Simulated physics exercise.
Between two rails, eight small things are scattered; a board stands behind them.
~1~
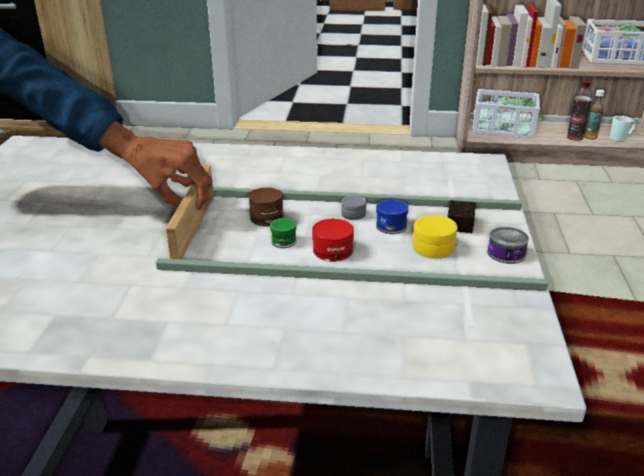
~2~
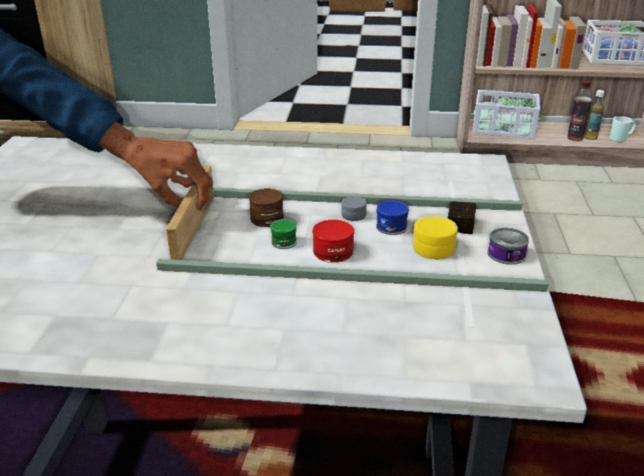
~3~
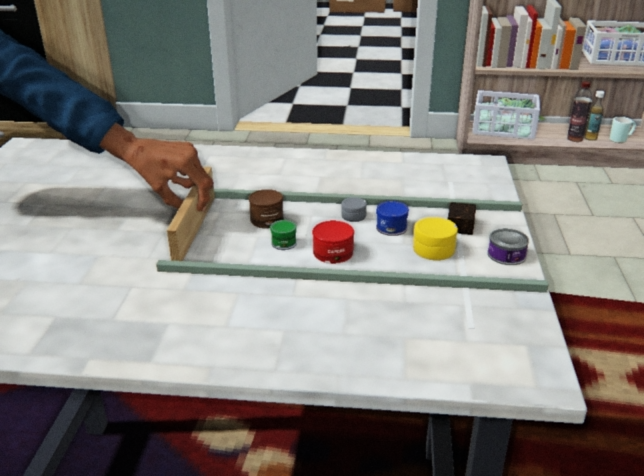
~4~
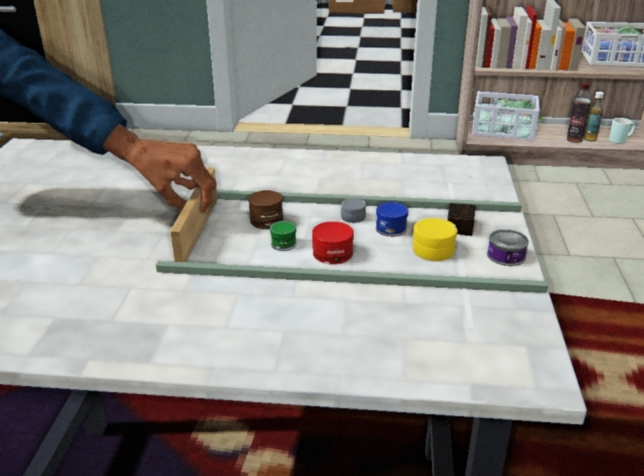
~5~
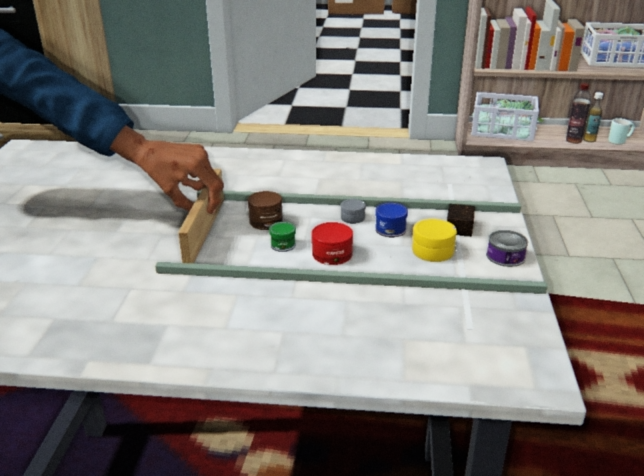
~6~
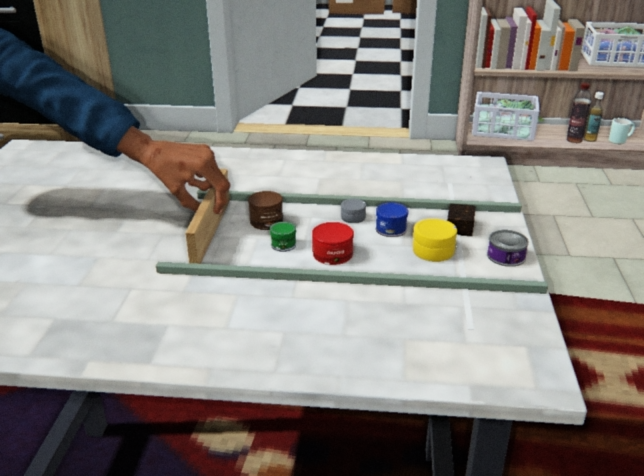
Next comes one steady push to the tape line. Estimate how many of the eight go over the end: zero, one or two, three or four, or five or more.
It ends with one or a couple gone from the table.
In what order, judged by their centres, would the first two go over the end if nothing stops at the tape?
The purple tin, then the blue tin.
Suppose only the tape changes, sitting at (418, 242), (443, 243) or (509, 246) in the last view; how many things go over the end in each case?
0, 0, 4.
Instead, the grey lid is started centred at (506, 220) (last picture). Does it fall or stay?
That one drops down.
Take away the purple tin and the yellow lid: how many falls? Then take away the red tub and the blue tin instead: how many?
I'd say 0 the first time and 1 the second time.
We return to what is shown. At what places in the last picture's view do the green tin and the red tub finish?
Around (473, 241) and around (485, 259).
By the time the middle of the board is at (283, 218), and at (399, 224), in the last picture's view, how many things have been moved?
Tally: First 2; then 7.
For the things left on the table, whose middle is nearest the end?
The foremost one is the black block.
Early on, none off yet; purple tin at rest near (508, 248); black block at rest near (461, 220); yellow lid at rest near (434, 240).
A while later, none off yet; purple tin moving near (512, 248); black block travelled about its own width near (494, 217); yellow lid travelled about its own width near (471, 240).
Finally, the number that fall off is one or two; lost, purple tin.
